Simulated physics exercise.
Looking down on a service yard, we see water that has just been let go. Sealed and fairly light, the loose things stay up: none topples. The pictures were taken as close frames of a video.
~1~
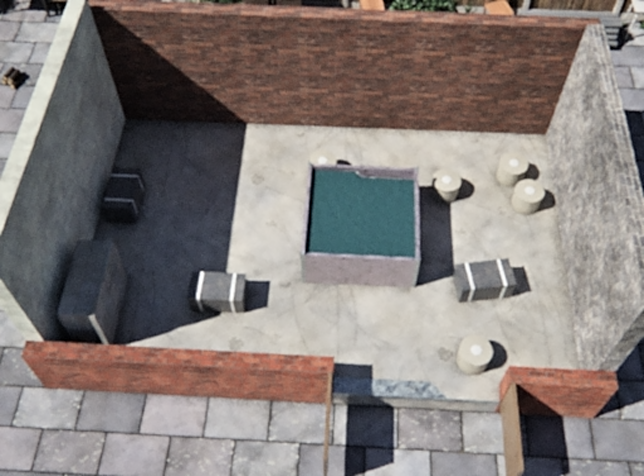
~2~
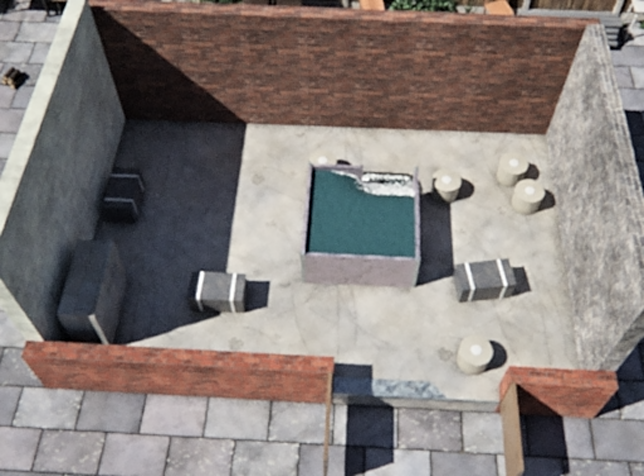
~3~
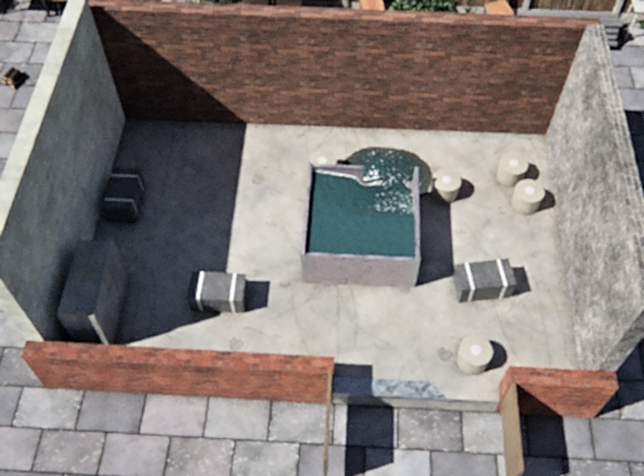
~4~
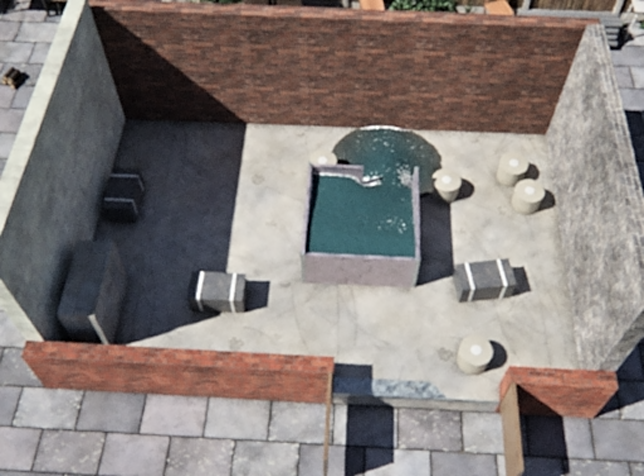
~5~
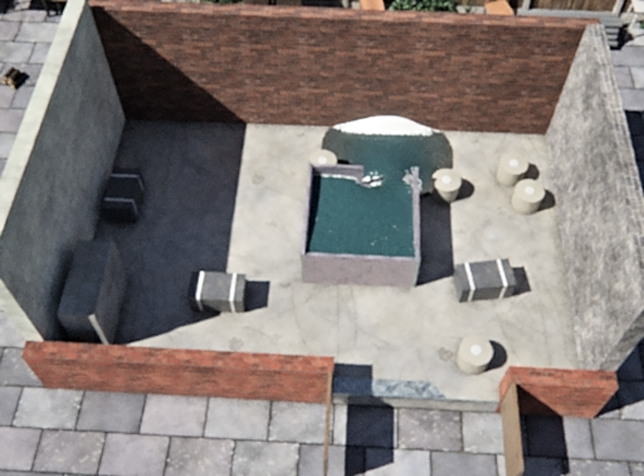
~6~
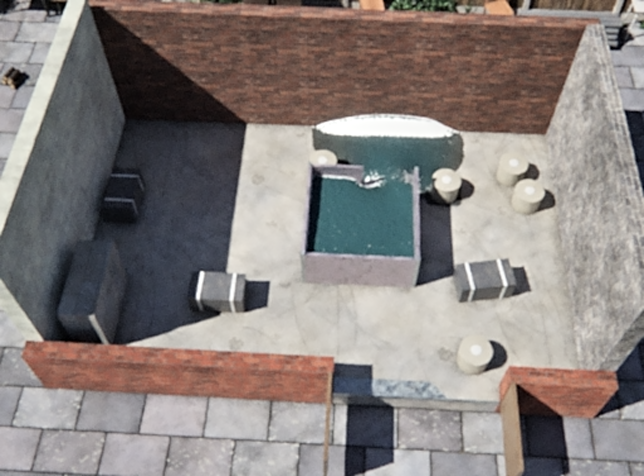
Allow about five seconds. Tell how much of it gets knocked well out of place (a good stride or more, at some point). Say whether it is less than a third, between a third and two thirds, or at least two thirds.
A third to two thirds.
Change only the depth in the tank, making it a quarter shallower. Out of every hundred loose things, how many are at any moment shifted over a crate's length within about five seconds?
I'd put it near 20 out of a hundred.
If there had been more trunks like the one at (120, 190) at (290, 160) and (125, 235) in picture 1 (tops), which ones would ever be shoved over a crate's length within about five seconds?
Going by the order given: Pushed clear, stays in place.
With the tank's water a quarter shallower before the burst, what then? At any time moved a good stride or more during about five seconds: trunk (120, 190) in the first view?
Best estimate: Carried that far.
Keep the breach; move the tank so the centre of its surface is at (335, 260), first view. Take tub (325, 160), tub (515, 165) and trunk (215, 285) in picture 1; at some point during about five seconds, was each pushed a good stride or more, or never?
First displaced far, then displaced far, then never went far.
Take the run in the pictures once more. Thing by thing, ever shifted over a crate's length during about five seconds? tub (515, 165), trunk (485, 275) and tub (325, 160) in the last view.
Going through them in order: First got well clear, second kept nearby, third kept nearby.
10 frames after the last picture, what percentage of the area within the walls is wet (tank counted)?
Estimate: Close to 35 in a hundred.
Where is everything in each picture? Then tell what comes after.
The first picture shows a trunk at (122, 188) rests on the ground; a trunk at (217, 286) rests on the ground; 0 of 8 have shifted.
The second picture shows a trunk at (122, 188) rests on the ground; a trunk at (217, 286) rests on the ground; 0 of 8 have shifted.
The third picture shows a trunk at (122, 188) rests on the ground; a trunk at (217, 286), on the bottom; 0 of 8 have shifted.
The fourth picture shows a trunk at (122, 188), on the bottom; a trunk at (217, 286), on the bottom; 0 of 8 have shifted.
The fifth picture shows a trunk at (122, 188), on the bottom; a trunk at (217, 286), on the bottom; 0 of 8 have shifted.
The sixth picture shows a trunk at (122, 188) rests on the ground; a trunk at (217, 286), on the bottom; 0 of 8 have shifted.
A moment on, 0 of 8 are well off their spots; 0 afloat.
Next, 0 of 8 are well off their spots; 0 afloat.
Later, 2 of 8 are well off their spots; 2 afloat.
In the end, 3 of 8 are well off their spots, and 3 have been at some point; 1 afloat.
